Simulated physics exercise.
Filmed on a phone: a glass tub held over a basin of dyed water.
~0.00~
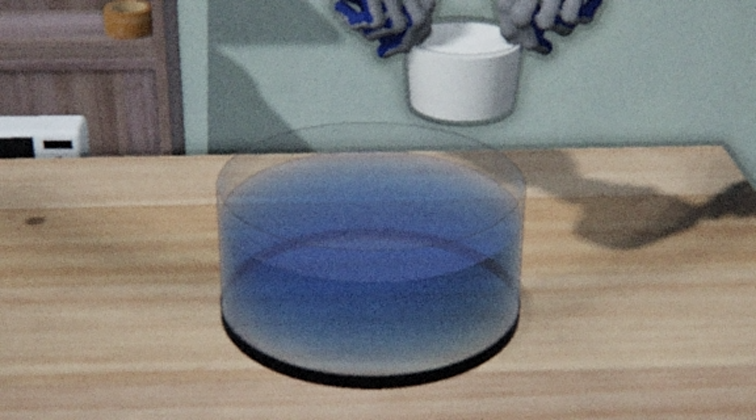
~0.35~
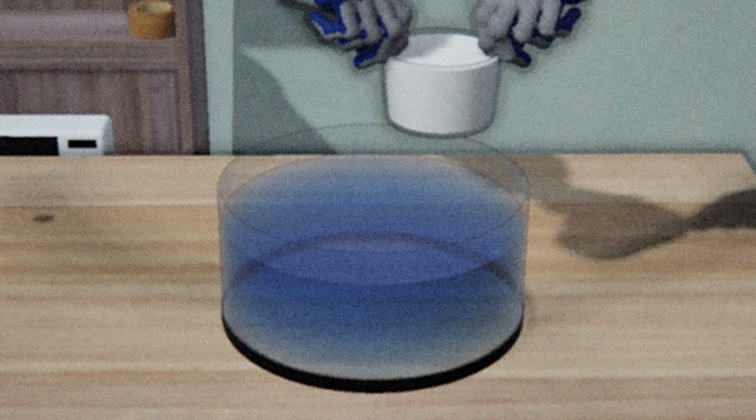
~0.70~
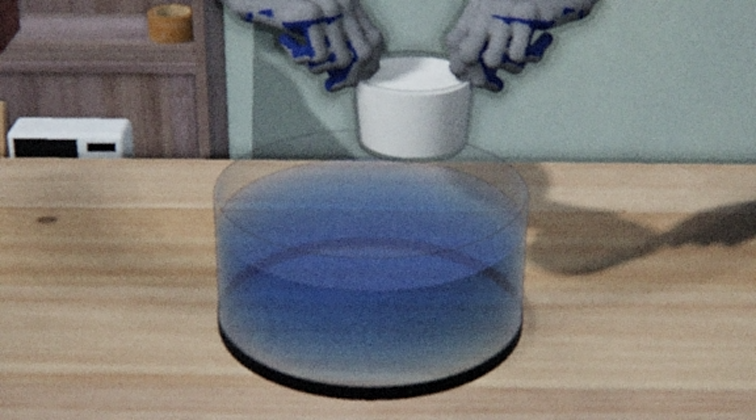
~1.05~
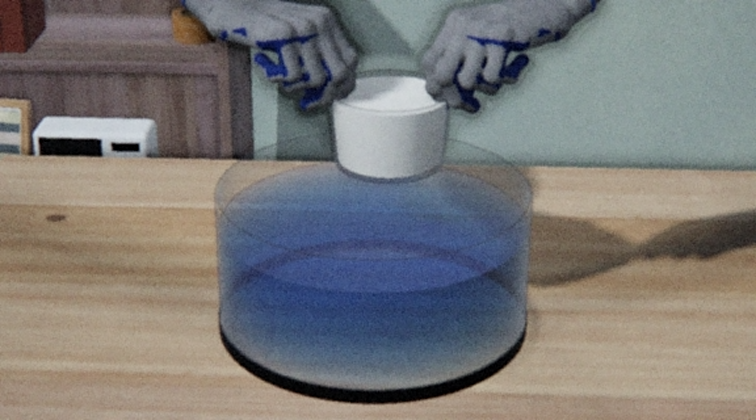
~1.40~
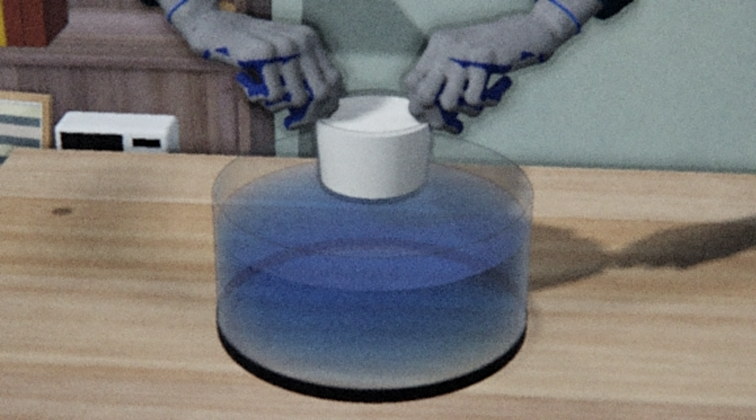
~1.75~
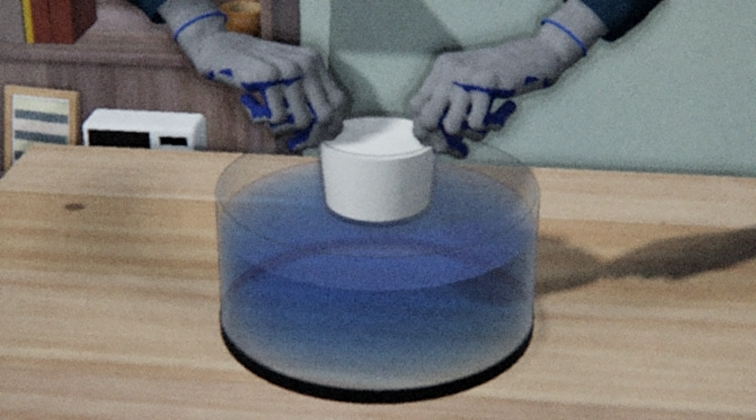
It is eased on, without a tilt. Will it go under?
The tub sinks.
After 2.2 s, the tub dips into the dyed water.
After 2.8 s, dyed water pours in over its rim.
After 5.0 s, the tub lies on the bottom.
